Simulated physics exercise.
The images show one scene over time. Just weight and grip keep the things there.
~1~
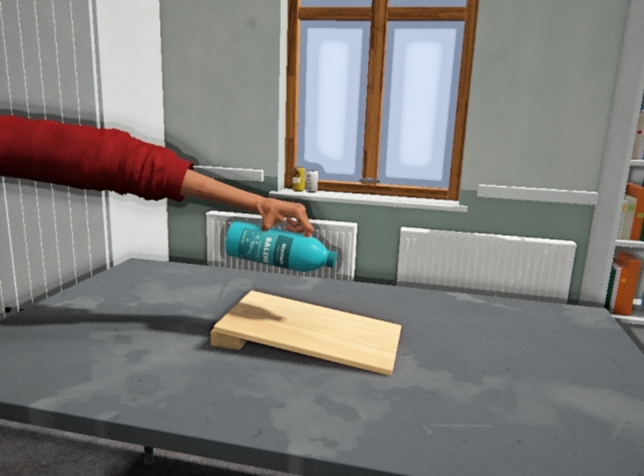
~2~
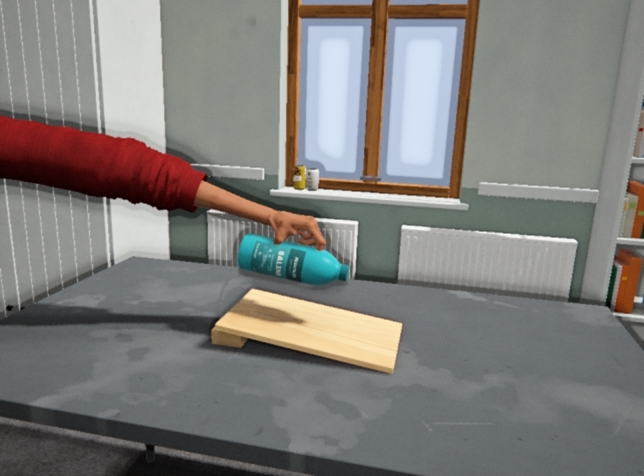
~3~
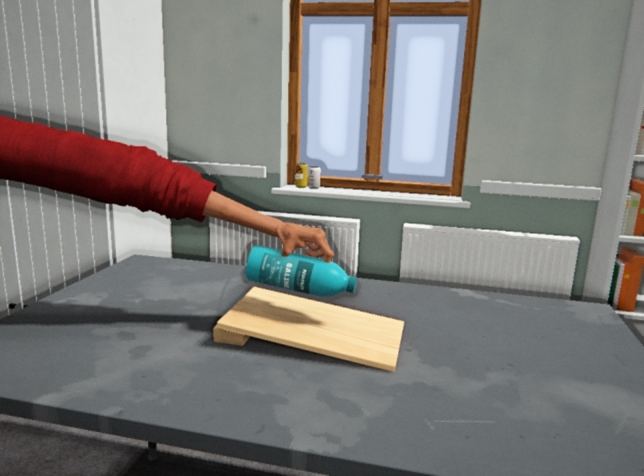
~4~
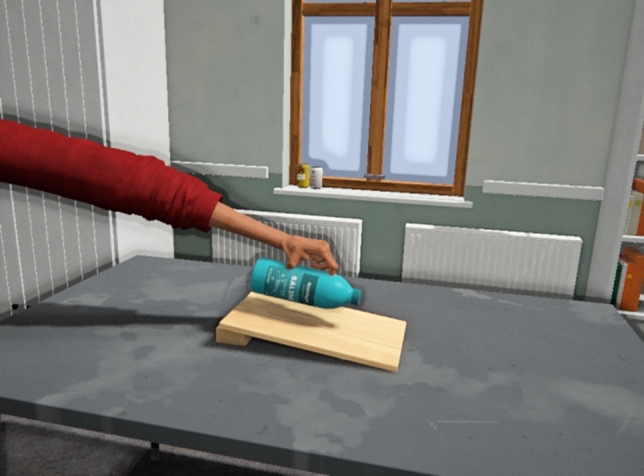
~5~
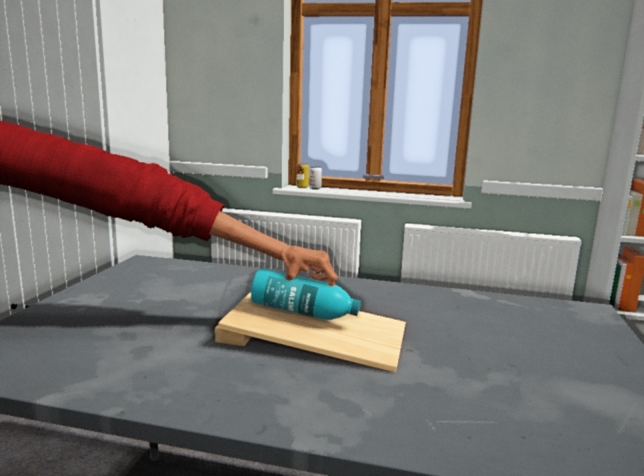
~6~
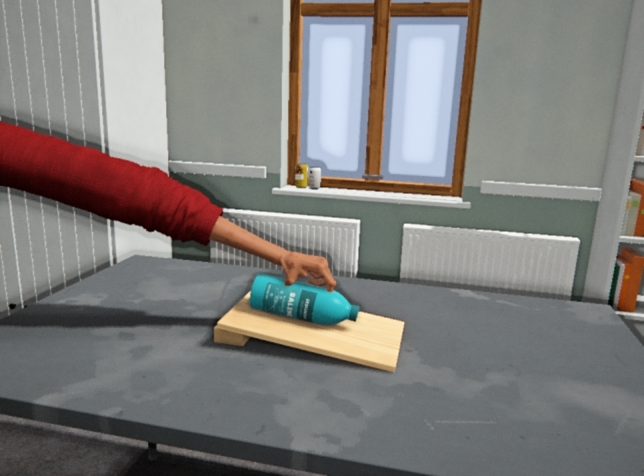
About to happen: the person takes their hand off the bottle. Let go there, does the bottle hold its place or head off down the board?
Once the hand's off, it's motionless.
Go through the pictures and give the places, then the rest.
In the first frame, still above its spot; turquoise bottle (283, 249).
In the second frame, still above its spot; turquoise bottle (295, 262).
In the third frame, still above its spot; turquoise bottle (303, 274).
In the fourth frame, still above its spot; turquoise bottle (307, 286).
In the fifth frame, still above its spot; turquoise bottle (307, 297).
In the sixth frame, set down, still held; turquoise bottle (306, 303).
Then, 0.20 s past the last view, nothing moves.
Then, 0.40 s past the last view, turquoise bottle resting near (306, 303).
Finally, it is still in place. Final places as the last picture's camera would see them, turquoise bottle near (306, 303). The turquoise bottle remains at rest.
